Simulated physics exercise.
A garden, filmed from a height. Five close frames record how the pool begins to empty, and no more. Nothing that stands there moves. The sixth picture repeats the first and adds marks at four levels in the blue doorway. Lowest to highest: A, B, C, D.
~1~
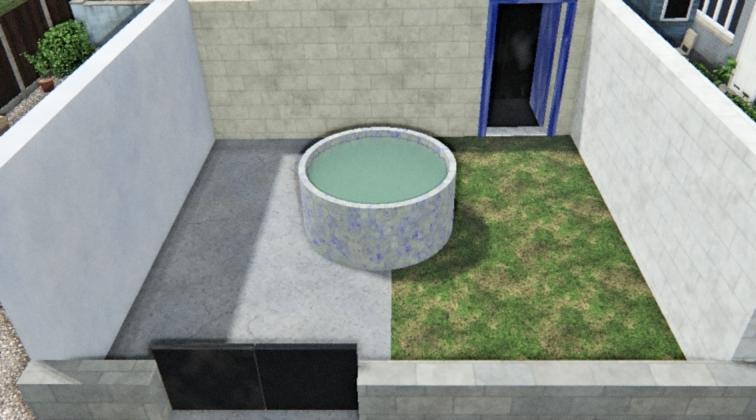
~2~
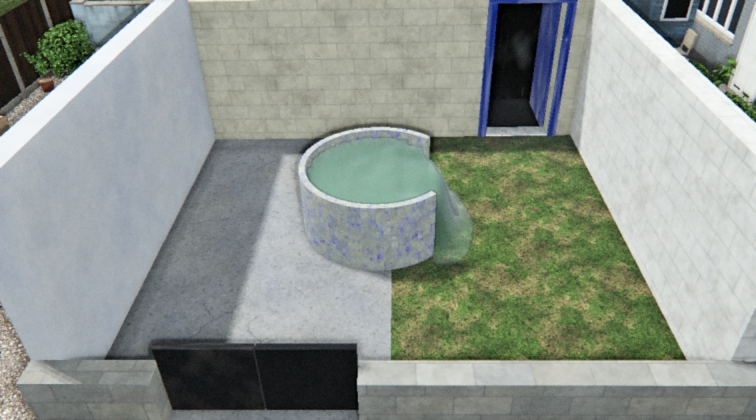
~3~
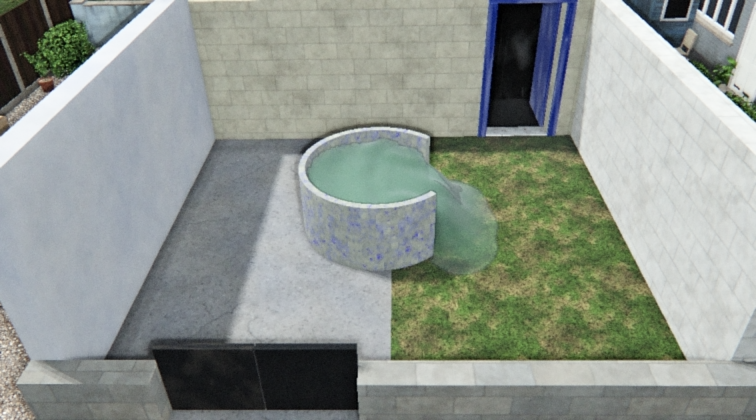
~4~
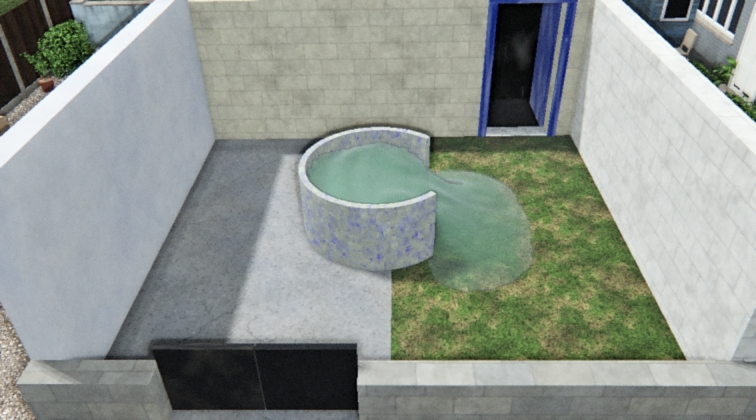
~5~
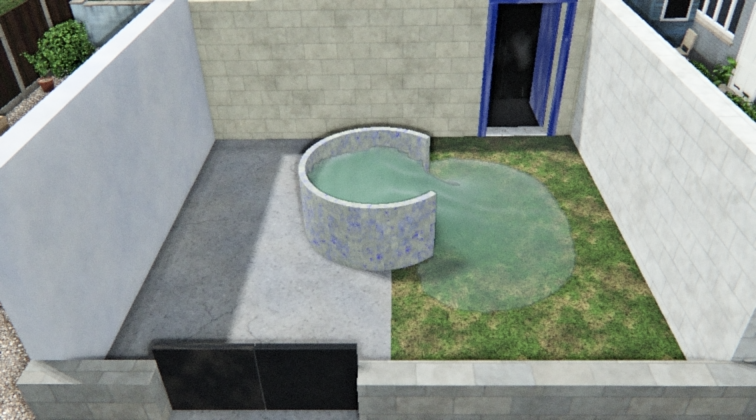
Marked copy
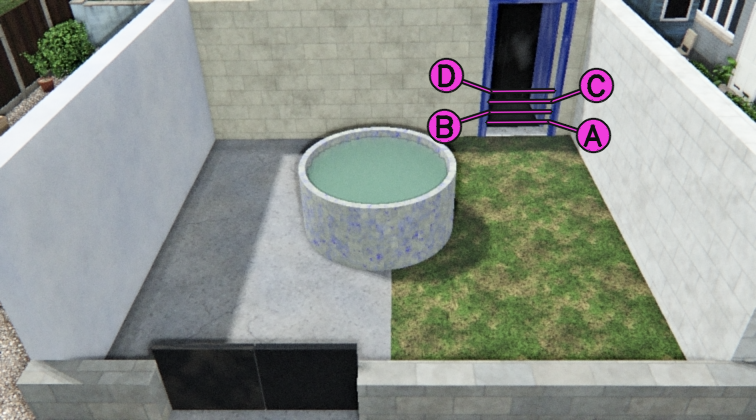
Round stone pool in a walled yard losing its right side, green water pouring out and spreading across the grass.
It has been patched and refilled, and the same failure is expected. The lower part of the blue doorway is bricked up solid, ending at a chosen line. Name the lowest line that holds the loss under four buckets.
Choose A.
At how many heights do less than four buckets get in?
All of the four.
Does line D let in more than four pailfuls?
No, not at all.
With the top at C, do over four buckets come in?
No, that is safe.
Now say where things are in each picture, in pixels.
Water in the pool at rest, its middle at (377, 170); foot of the blue doorway at (516, 136); shut gate at (257, 356).
Water covers 2 % of the ground and shows as far out as (435, 254).
Water covers 4 % of the ground and shows as far out as (470, 267).
Water covers 9 % of the ground and shows as far out as (506, 278).
Water covers 17 % of the ground and shows as far out as (544, 289).
On the marked copy, A at (518, 122); B at (519, 112); C at (520, 101); D at (522, 91); from the bottom up A, B, C, D.
Choosing A, a splash gets over, under a bucket.
Choosing B, nothing gets over.
Choosing C, nothing gets over.
Choosing D, nothing gets over.
